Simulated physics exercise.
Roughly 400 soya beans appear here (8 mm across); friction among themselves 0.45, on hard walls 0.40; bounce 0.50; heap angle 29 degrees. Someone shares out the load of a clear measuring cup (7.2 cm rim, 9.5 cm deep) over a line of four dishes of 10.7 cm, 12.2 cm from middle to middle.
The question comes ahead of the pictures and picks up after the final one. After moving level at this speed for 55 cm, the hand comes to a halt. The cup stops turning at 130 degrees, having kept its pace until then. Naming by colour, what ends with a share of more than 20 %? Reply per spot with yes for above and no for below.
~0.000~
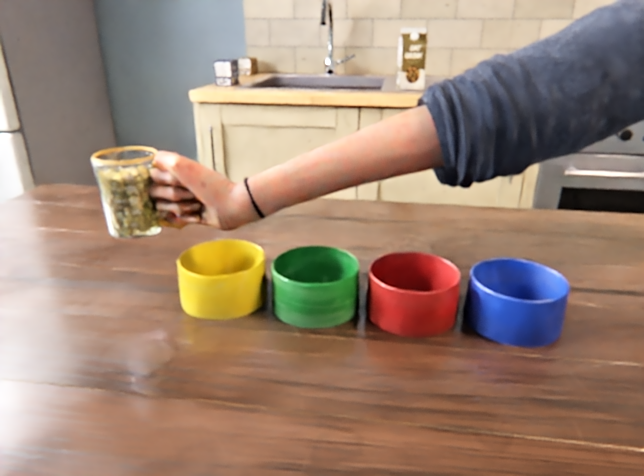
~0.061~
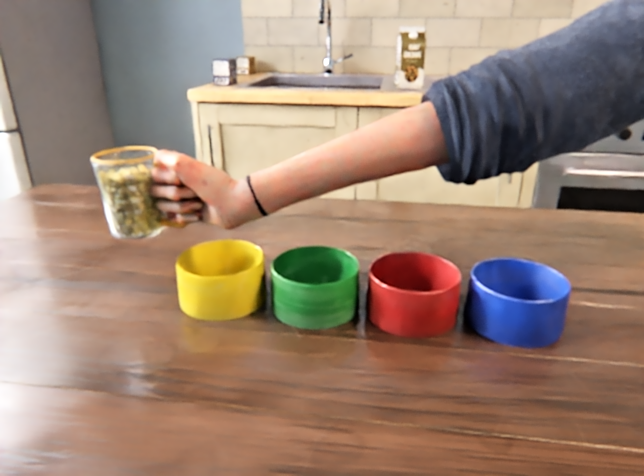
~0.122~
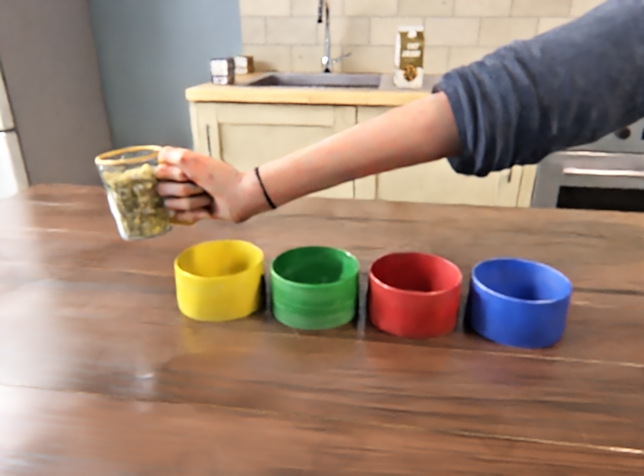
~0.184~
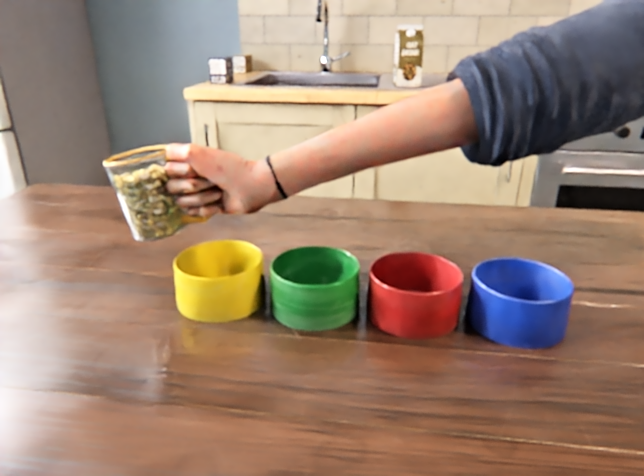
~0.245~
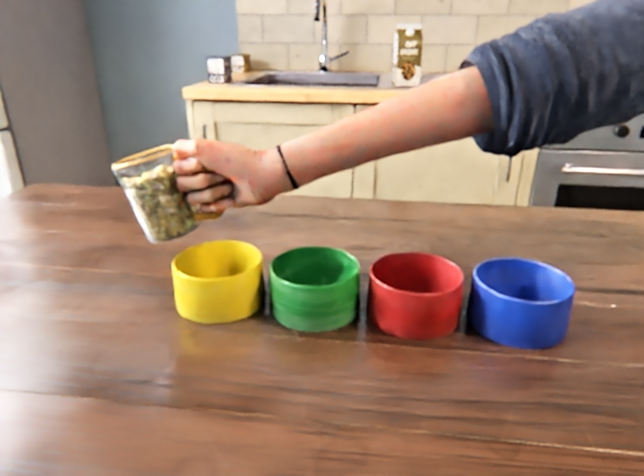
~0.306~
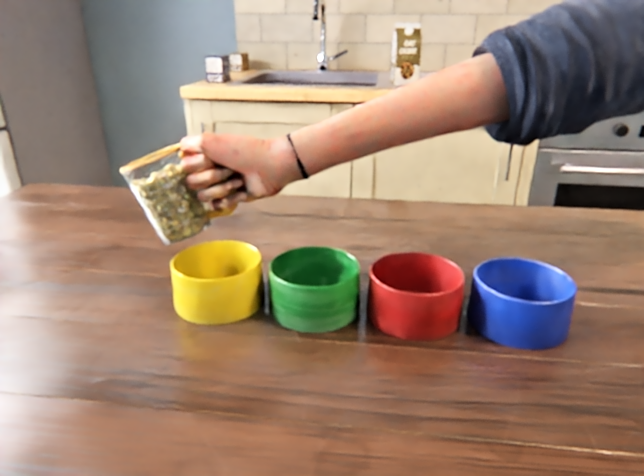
Red: Yes, above. Blue: No, below. Green: Yes, above. Yellow: No, below. Counter: No, below.
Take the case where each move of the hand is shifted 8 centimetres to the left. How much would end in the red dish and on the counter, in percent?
The red dish would get 0 and the counter 10.
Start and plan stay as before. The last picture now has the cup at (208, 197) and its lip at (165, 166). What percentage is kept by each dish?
Red: 0 / blue: 100 / green: 0 / yellow: 0.
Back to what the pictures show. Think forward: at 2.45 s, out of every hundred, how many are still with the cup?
Approx. 0 % - an estimate.
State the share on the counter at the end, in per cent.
10 per cent.
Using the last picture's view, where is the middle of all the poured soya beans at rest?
Roughly (390, 304).
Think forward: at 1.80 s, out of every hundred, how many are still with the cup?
Roughly 0 per cent.
Then, at 1.20 s, tilt 96 degrees; cup holds 95 %, green 5 %.
After 1.80 s, tilt 130 degrees; cup holds 0 %, red 60 %, green 30 %.
Then, at 2.45 s, tilt 130 degrees; cup holds 0 %, red 60 %, green 30 %.
By 2.8 s all is still; red 60 %, blue 0 %, green 30 %, yellow 0 %, counter 10 %.
